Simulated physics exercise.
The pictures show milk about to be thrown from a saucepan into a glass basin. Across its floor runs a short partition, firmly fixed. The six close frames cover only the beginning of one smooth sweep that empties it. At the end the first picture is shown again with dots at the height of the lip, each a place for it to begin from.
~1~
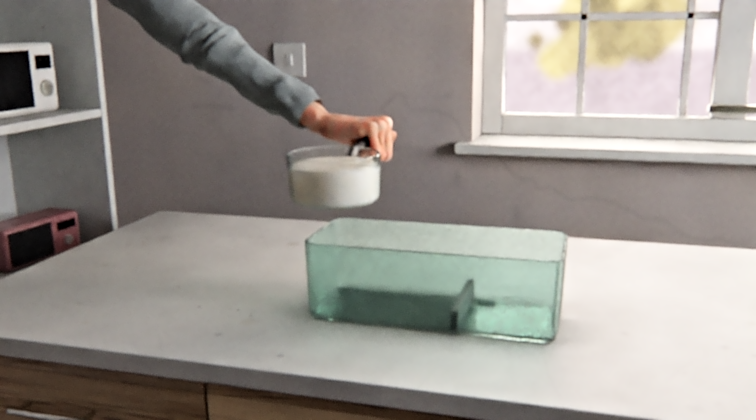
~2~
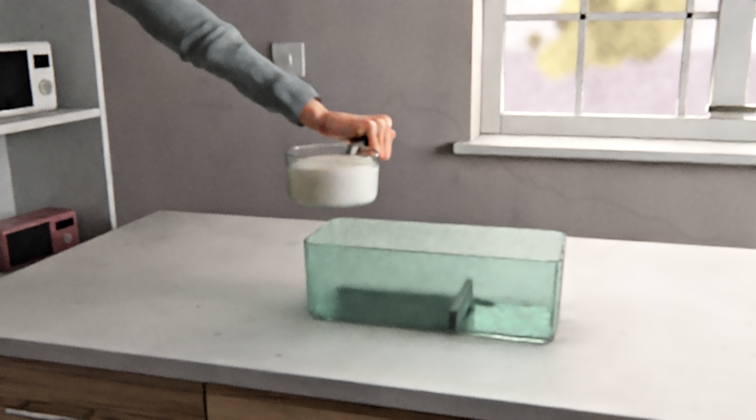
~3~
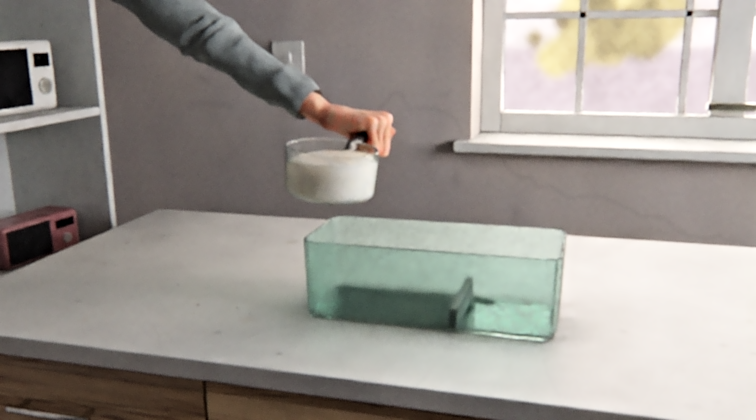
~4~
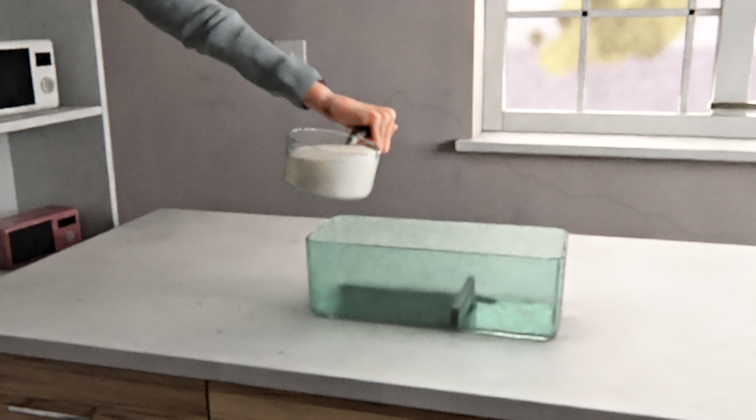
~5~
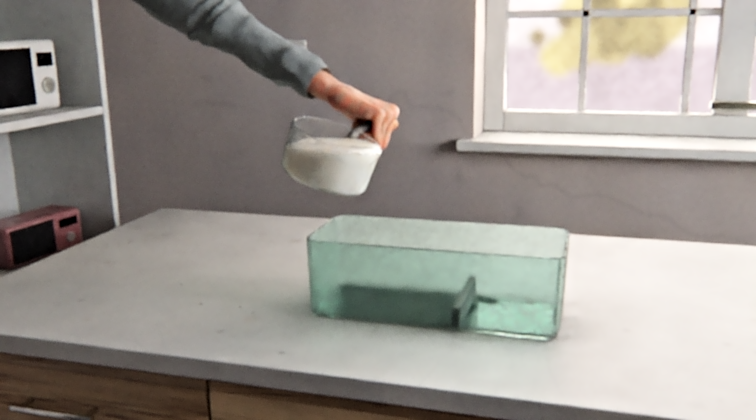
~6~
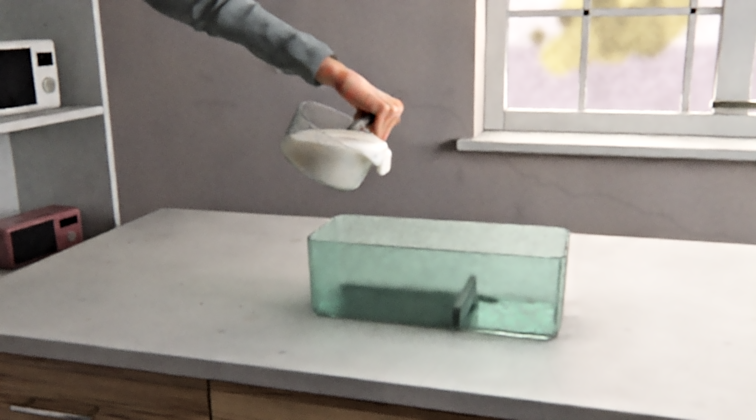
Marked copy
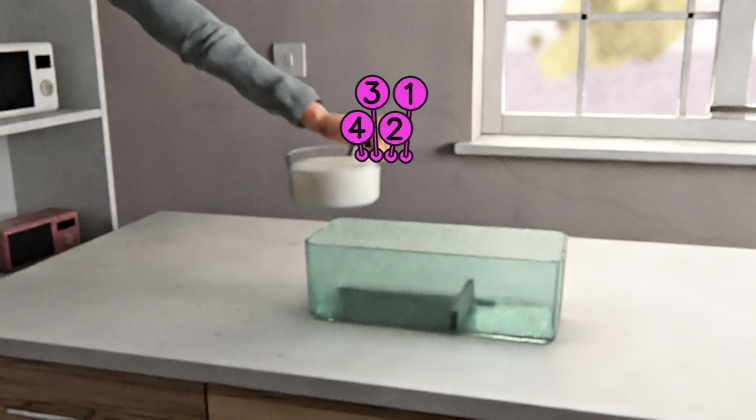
A hand in a grey-blue sleeve, reaching in from the upper left, holds a clear glass pan of white milk above a green-tinted glass basin with a low partition inside. The basin sits on a pale kitchen counter, seen from slightly above, with shelves at left and a window at right. The pan hangs nearly level, then tilts rightward until milk slips over its lip.
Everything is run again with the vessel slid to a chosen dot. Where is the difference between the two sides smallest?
Choose 2.
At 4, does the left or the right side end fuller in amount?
The left side.
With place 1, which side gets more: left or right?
More ends on the right.
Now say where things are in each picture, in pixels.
In the first frame, upright, lip at (376, 155); basin from (311, 316) to (557, 341); top of the wall at (463, 294); nothing has left yet.
In the second frame, upright, lip at (375, 154); nothing has left yet.
In the third frame, tipped about 5°, lip at (375, 153); nothing has left yet.
In the fourth frame, tipped about 12°, lip at (377, 152); nothing has left yet.
In the fifth frame, tipped about 21°, lip at (378, 152); nothing has left yet.
In the sixth frame, tipped about 31°, lip at (378, 151); milk is over the lip, down to (384, 171).
In magenta, 1 at (405, 156); 2 at (390, 155); 3 at (376, 155); 4 at (361, 154).
With 1, about 25 % ends left of the wall and 75 % right of it.
With 2, about 50 % ends left of the wall and 49 % right of it.
With 3, about 81 % ends left of the wall and 18 % right of it.
With 4, about 89 % ends left of the wall and 10 % right of it.
